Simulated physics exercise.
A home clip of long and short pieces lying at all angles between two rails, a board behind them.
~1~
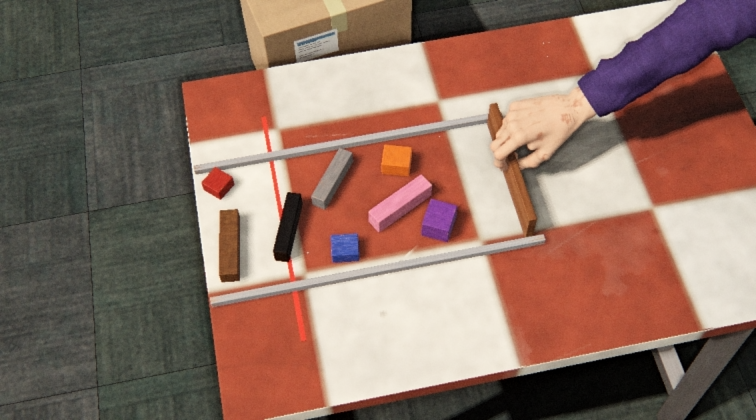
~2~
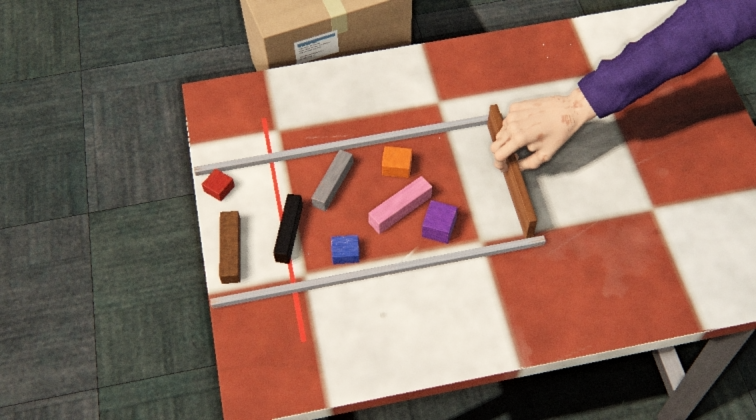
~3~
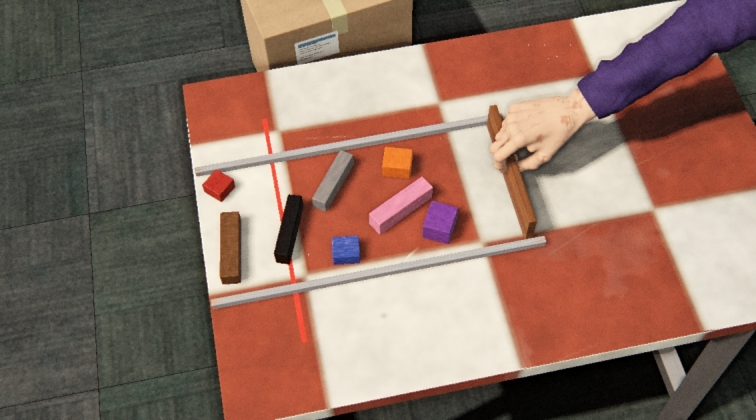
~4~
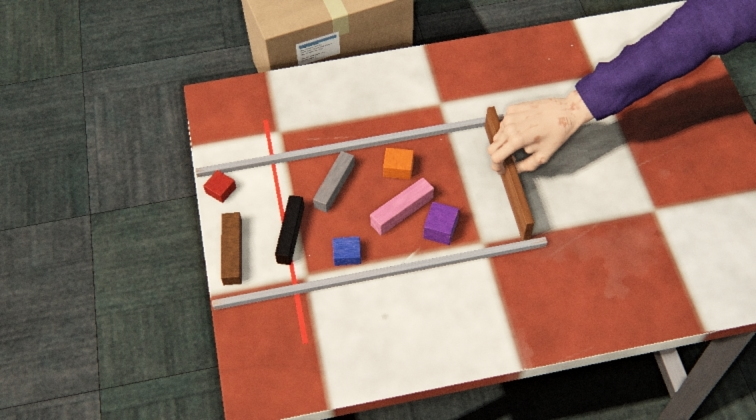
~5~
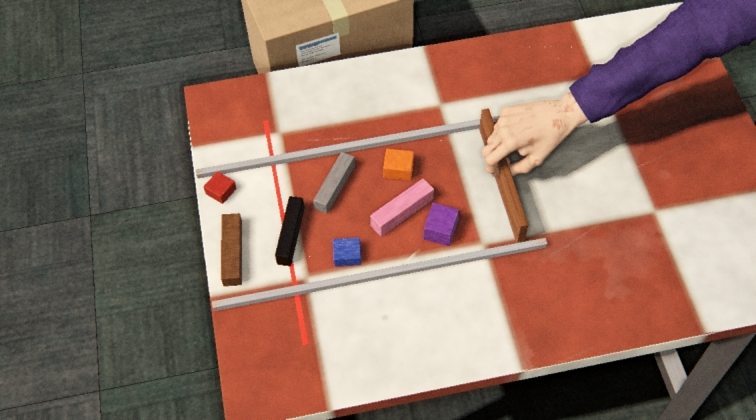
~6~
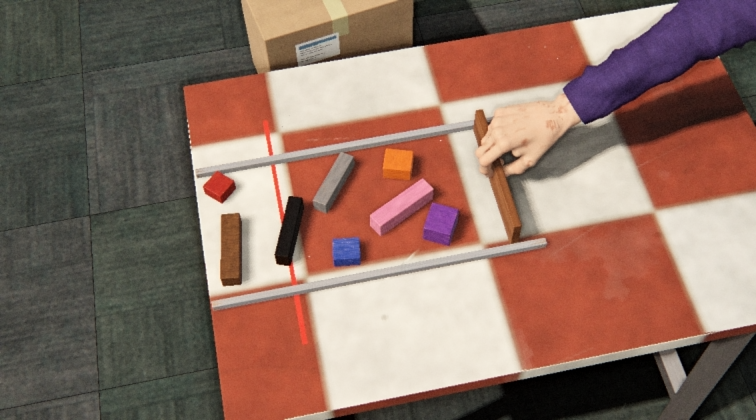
A wooden board, gripped by a hand in a purple sleeve, rests at the right end of two rails on a checkered table, then slides slightly left between them. The colored blocks and bars ahead of it, some beyond a red line at left, stay in place, untouched by the board.
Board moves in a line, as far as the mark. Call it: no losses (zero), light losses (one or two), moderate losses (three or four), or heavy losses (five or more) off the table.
No losses.
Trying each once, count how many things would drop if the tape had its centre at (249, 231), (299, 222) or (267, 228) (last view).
3, 0, 1.
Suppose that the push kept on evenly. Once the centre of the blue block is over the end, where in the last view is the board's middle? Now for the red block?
For the blue block, about (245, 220); for the red block, about (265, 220).
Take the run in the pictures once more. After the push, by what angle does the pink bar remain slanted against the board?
Near 30 degrees.
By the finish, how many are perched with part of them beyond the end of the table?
I get 1.
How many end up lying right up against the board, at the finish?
Contact count: 3.
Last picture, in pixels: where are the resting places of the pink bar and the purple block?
Pink bar: About (260, 232); purple block: About (276, 261).
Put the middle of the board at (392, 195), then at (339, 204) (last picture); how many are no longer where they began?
First position 4; second position 6.
Soon after, none off yet; red block at rest near (220, 187); brown bar at rest near (231, 249); black stick at rest near (290, 231).
After that, none off yet; red block at rest near (220, 187); brown bar at rest near (231, 249); black stick displaced a little near (260, 235).
In the end, the number that fall off is zero.
